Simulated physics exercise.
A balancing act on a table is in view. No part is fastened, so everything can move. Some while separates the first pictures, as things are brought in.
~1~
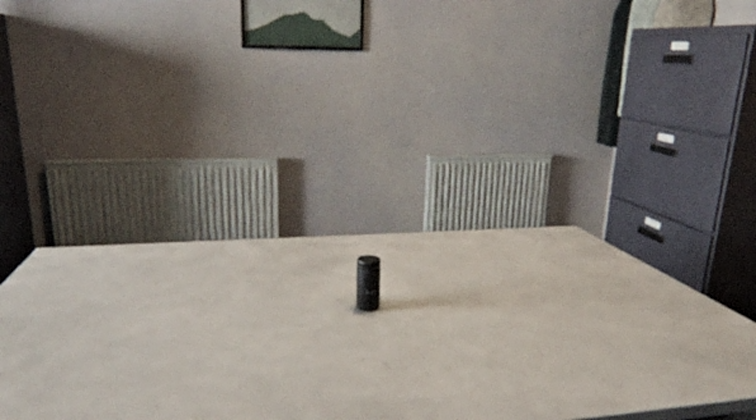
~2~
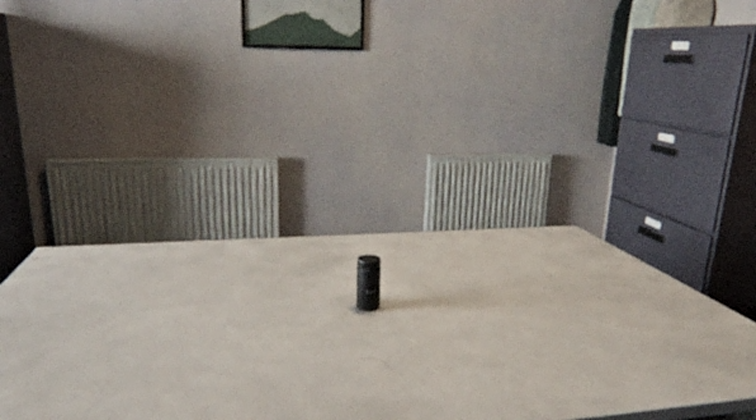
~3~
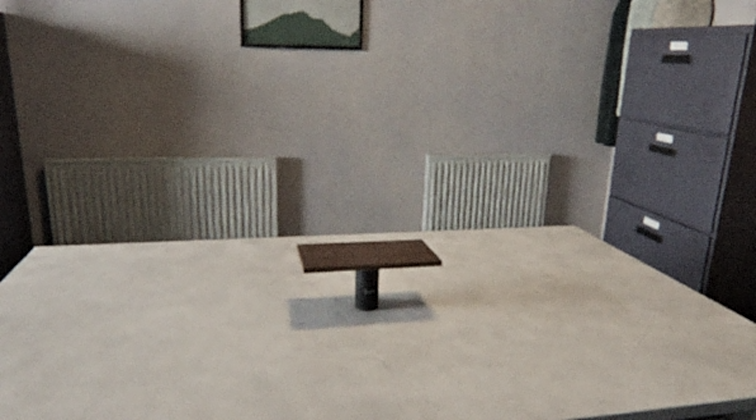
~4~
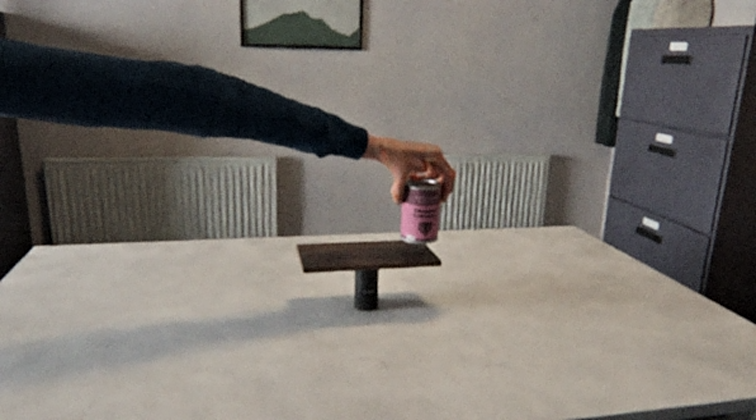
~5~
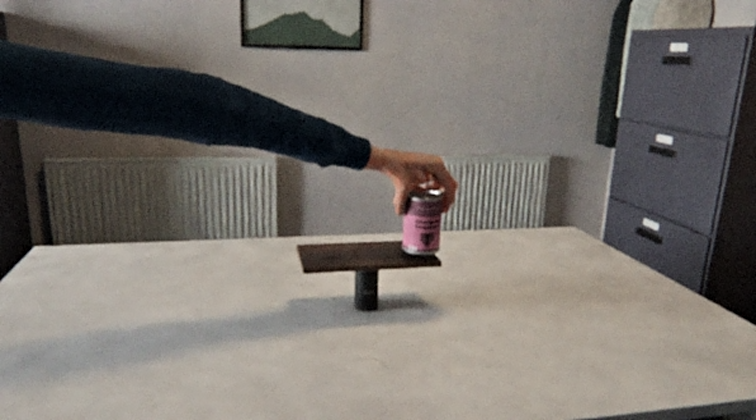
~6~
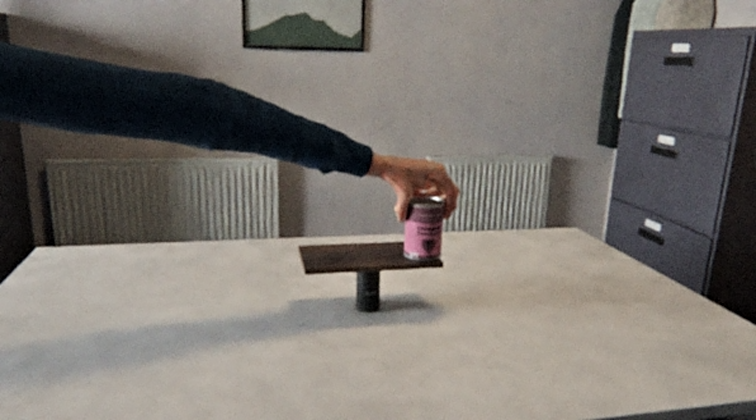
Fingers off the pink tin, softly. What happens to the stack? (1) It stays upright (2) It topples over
It topples over.
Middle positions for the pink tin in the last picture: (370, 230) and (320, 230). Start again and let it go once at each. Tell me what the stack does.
Well, the first time the stack stays put, and the second time it comes down.
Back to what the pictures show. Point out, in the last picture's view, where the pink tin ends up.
It ends up close to (468, 294).
Then, 0.30 s after the last picture, pink tin now fallen; brown board tipped 52° from how it was.
Then, 0.40 s after the last picture, brown board tipped 67° from how it was.
Then, 0.70 s after the last picture, brown board now fallen; black shaker tipped 73° from how it was.
Then, 0.80 s after the last picture, black shaker on its side.
By the end, fallen, brown board and pink tin; tipped over in the stack, black shaker. Seen from the same camera at the end, pink tin near (468, 294). The stack gives way.
